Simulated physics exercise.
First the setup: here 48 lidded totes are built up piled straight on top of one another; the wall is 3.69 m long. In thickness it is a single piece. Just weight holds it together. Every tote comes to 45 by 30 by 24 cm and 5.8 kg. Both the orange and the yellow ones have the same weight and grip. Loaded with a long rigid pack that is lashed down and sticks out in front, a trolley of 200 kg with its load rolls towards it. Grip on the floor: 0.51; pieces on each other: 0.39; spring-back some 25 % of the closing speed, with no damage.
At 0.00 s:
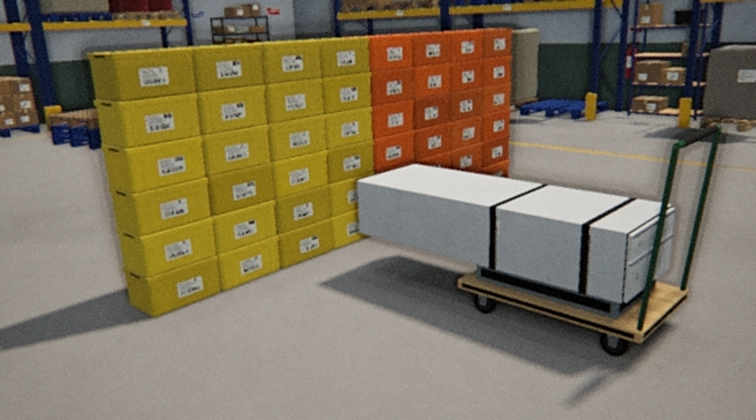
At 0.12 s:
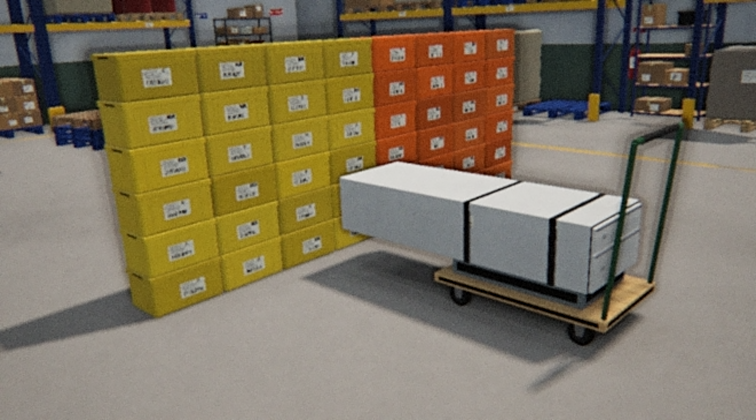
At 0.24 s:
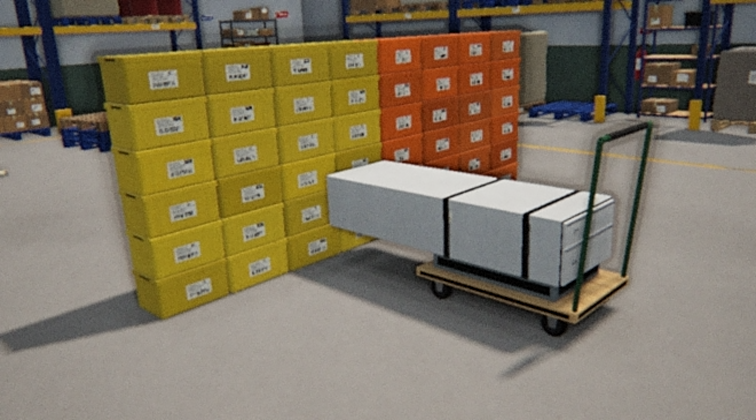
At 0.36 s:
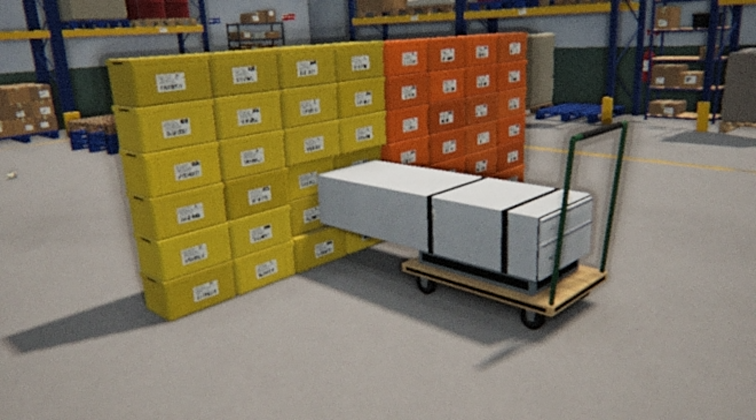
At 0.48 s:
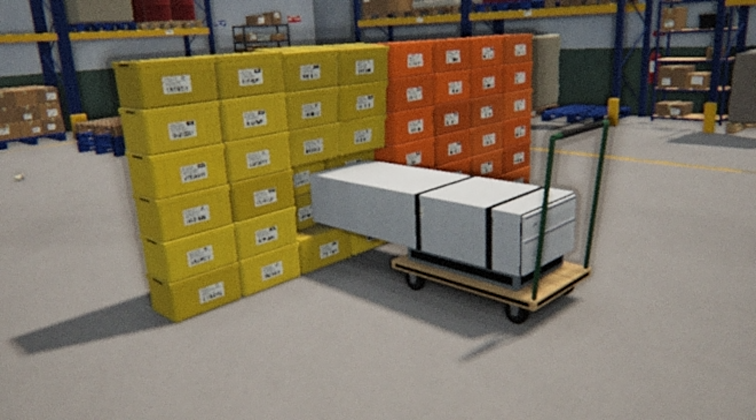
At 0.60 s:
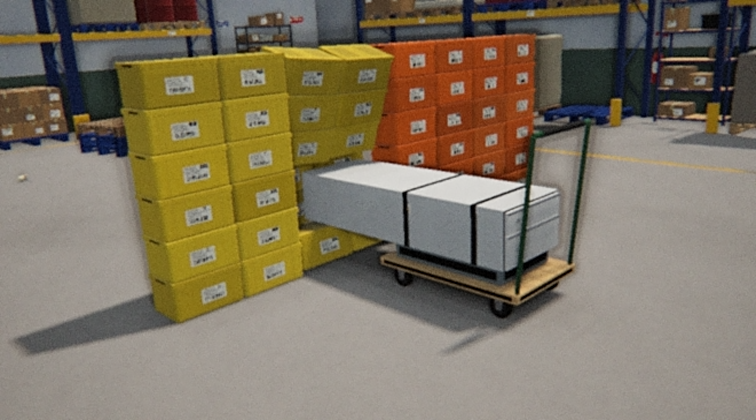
At first, a trolley carrying a long, pale, strapped load rolls left toward a wall of stacked yellow and orange totes, which stands undisturbed. The load's front end then pushes in among the yellow totes, and the ones above it shift and lean while the outer left columns stay upright.
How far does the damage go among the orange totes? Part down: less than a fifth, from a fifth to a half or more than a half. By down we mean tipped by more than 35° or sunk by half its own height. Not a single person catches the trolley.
Down: Below a fifth of them.
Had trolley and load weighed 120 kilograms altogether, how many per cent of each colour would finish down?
Orange 0, yellow 40 %.
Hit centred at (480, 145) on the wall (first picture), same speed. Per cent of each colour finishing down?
That would leave orange at 40 % and yellow at 0 %.
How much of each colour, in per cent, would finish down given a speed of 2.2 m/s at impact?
The orange would finish 0 in a hundred down, the yellow 40 in a hundred.
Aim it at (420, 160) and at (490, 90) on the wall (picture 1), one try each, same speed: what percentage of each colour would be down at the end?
For orange it's 40 then 30 per cent, for yellow 0 then 0 per cent.
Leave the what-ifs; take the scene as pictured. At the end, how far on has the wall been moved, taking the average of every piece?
On average the pieces shift about 10 cm.
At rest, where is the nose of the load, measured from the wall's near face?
90 cm past it.
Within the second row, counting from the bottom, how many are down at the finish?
2 of them.
After 0.68 s, load 38 cm past the wall's line, still rolling; none of the 24 orange totes down (0 of 48 in all colours); top orange tote unmoved; top yellow tote leaning 24°.
After 0.86 s, load 54 cm past the wall's line, still rolling; none of the 24 orange totes down (8 of 48 in all colours); top orange tote unmoved; top yellow tote leaning 33°, 21 cm lower.
After 1.10 s, load 72 cm past the wall's line, still rolling; none of the 24 orange totes down (10 of 48 in all colours); top orange tote unmoved; top yellow tote leaning 71°, 51 cm lower.
After 1.44 s, load 89 cm past the wall's line, still rolling; none of the 24 orange totes down (10 of 48 in all colours); top orange tote unmoved; top yellow tote on its side.
At rest (2.7 s), load 91 cm past the wall's line, stopped; none of the 24 orange totes down (10 of 48 in all colours); top orange tote unmoved; top yellow tote on its side. That is 0 per cent. As the last picture would show them, middles, top orange tote near (441, 56), top yellow tote near (319, 158).
